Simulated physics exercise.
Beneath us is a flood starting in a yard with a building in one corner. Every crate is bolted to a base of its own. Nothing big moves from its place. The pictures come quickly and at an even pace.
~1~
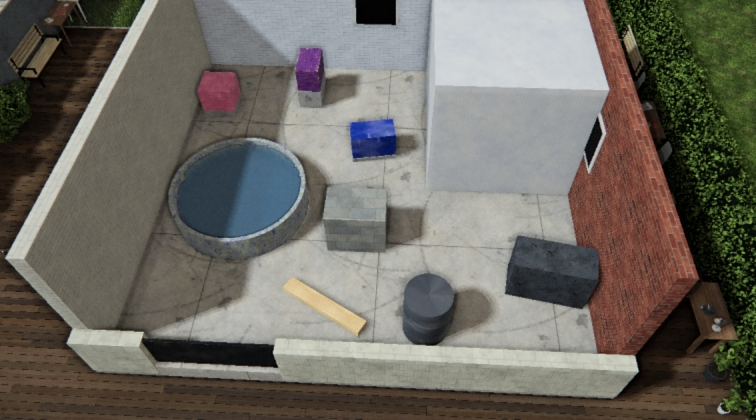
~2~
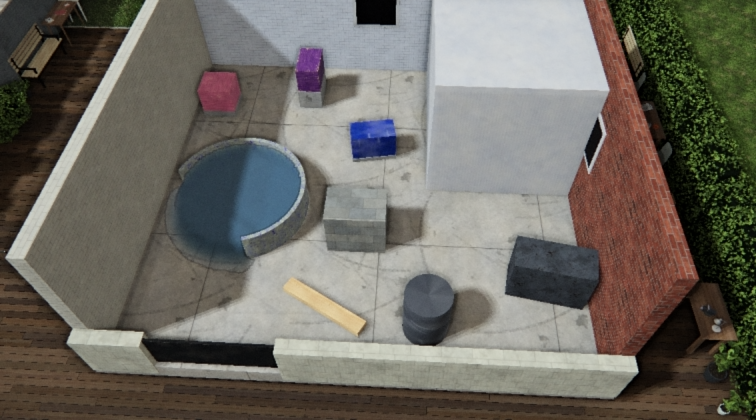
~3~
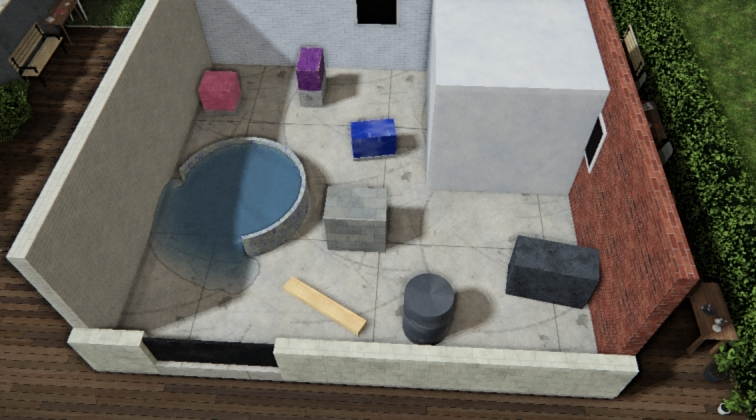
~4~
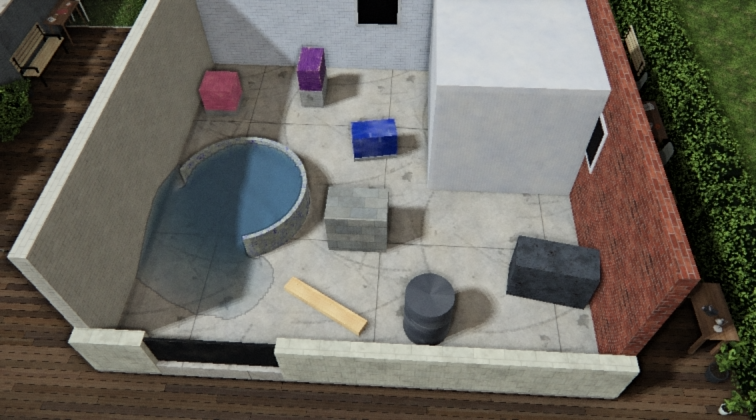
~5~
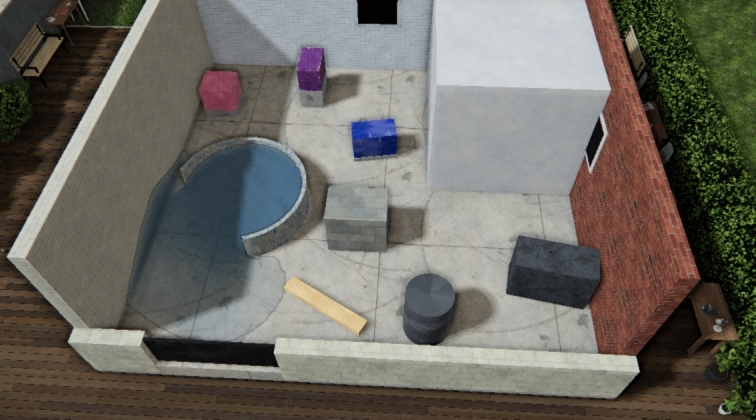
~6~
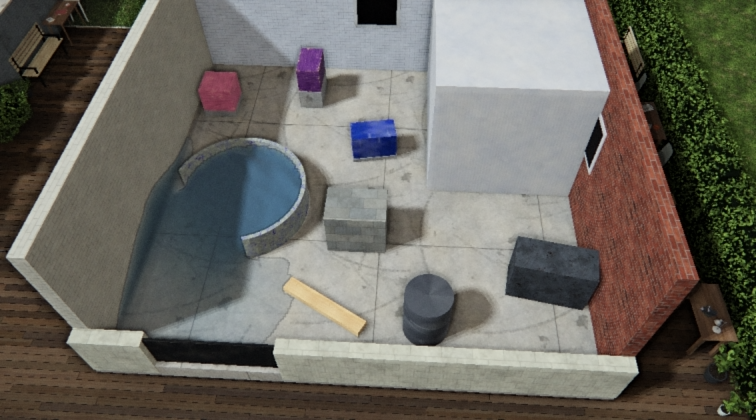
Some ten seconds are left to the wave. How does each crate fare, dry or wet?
My prediction: The purple crate will be a dry one. The blue crate will be a dry one. The pink crate will be a dry one.
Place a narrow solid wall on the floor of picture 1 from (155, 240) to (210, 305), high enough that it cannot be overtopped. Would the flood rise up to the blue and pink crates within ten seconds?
As I see it, blue crate is untouched, while pink crate is reached.
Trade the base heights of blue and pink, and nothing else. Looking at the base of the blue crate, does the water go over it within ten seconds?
The blue crate holds out.
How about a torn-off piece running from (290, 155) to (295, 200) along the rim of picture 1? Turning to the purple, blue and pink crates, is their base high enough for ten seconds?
Result: Purple crate is left untouched, blue crate gets overtopped, pink crate is left untouched.
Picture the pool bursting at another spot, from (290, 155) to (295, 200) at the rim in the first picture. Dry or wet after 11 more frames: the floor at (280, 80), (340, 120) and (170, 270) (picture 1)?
Point by point: Unwetted, drenched, unwetted.
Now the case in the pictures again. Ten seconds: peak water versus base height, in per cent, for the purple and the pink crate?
Taking them in the order asked, 10 percent and 80 percent.
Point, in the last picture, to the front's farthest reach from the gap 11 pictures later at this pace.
I'd go with roughly (210, 75).
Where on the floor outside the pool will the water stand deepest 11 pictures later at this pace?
Deepest point: Roughly (109, 349).
A moment on, water covers 20 % of the floor; the purple crate not reached, the blue crate not reached, the pink crate water round its plinth.
Next, water covers 25 % of the floor; the purple crate not reached, the blue crate not reached, the pink crate water round its plinth.
Then, water covers 45 % of the floor; the purple crate water round its plinth, the blue crate not reached, the pink crate water round its plinth.
Later, water covers 75 % of the floor; the purple crate water round its plinth, the blue crate water round its plinth, the pink crate water round its plinth.
In the end, water covers 95 % of the floor; the purple crate stayed above the water, the blue crate stayed above the water, the pink crate stayed above the water.
